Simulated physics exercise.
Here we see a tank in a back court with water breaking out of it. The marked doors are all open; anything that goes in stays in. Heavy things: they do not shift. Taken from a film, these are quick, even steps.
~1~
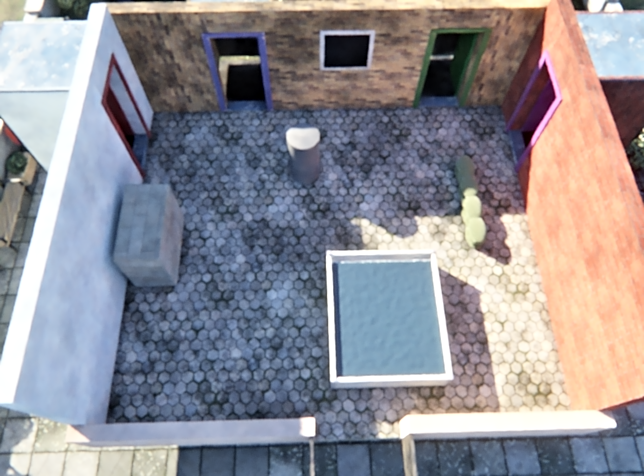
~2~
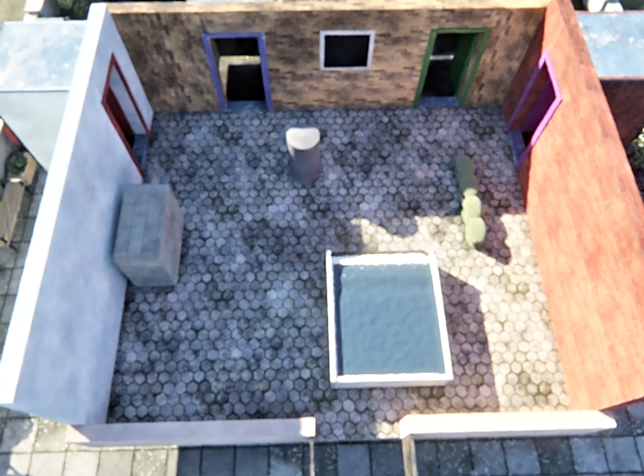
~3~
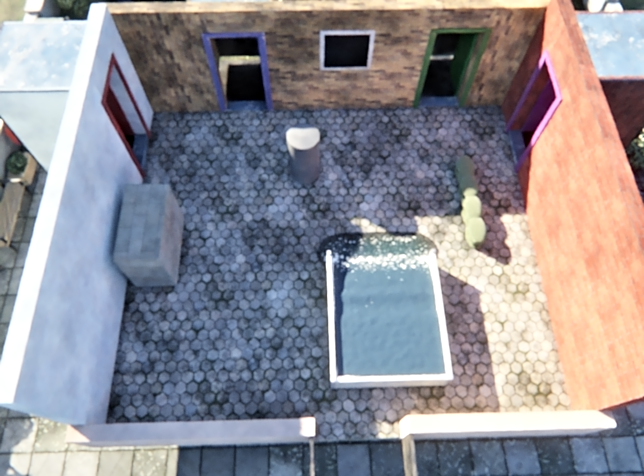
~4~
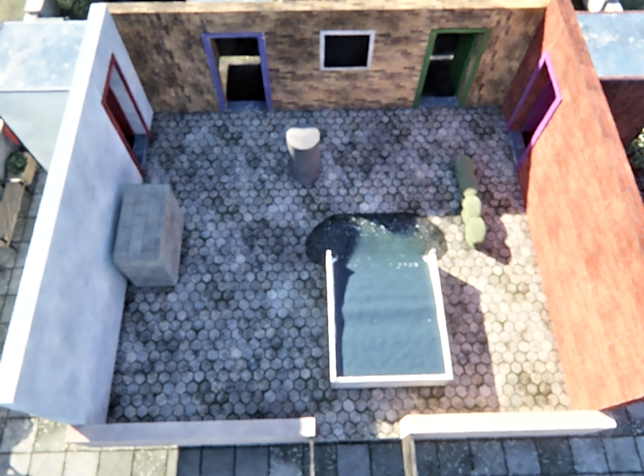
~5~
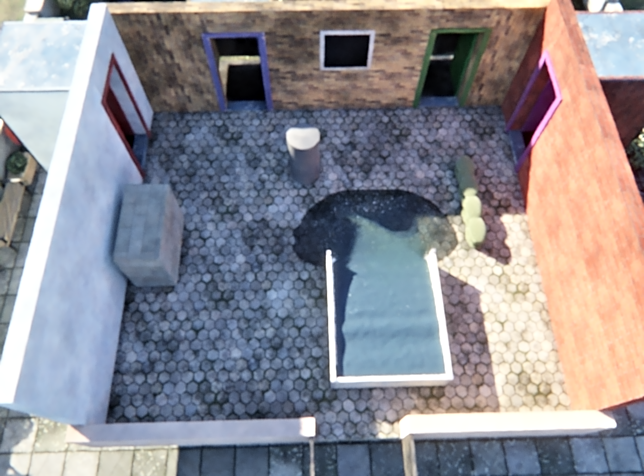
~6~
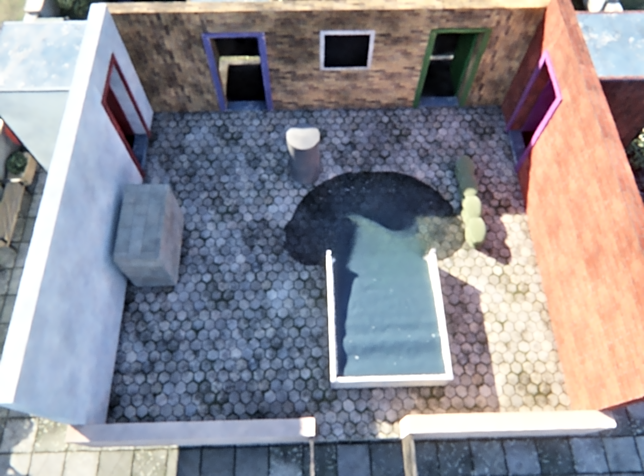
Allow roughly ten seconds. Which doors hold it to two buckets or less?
Red door: Yes, blue door: Yes, purple door: Yes, green door: No.
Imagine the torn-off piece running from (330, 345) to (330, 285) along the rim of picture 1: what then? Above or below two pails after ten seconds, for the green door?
Lab note - green door remains within bounds.
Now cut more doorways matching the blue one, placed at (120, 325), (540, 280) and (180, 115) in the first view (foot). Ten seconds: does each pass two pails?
Each in turn, the new doors: Remains within bounds, remains within bounds, breaks the limit.
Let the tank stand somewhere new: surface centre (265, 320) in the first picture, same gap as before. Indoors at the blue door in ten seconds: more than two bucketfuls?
My take is that the blue door crosses the line.
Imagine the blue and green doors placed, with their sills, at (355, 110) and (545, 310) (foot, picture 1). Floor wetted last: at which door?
I reckon it is the green one.
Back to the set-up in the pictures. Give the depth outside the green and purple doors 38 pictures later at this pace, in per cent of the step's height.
I'd put the first at close to 180 per cent and the second at close to 80 per cent.
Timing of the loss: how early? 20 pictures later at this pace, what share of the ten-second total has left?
Working it through, I arrive at 45 per cent.
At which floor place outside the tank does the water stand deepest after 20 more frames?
About (498, 107).
A moment on, water covers 25 % of the floor; the red door not reached, the blue door not reached, the purple door not reached, the green door not reached.
Next, water covers 30 % of the floor; the red door not reached, the blue door not reached, the purple door not reached, the green door under two buckets in.
Then, water covers 45 % of the floor; the red door wet at the sill, nothing in, the blue door wet at the sill, nothing in, the purple door not reached, the green door over two buckets in.
Later, water covers 55 % of the floor; the red door wet at the sill, nothing in, the blue door under two buckets in, the purple door wet at the sill, nothing in, the green door far over two buckets in.
In the end, water covers 85 % of the floor; the red door wet at the sill, nothing in, the blue door under two buckets in, the purple door wet at the sill, nothing in, the green door far over two buckets in.
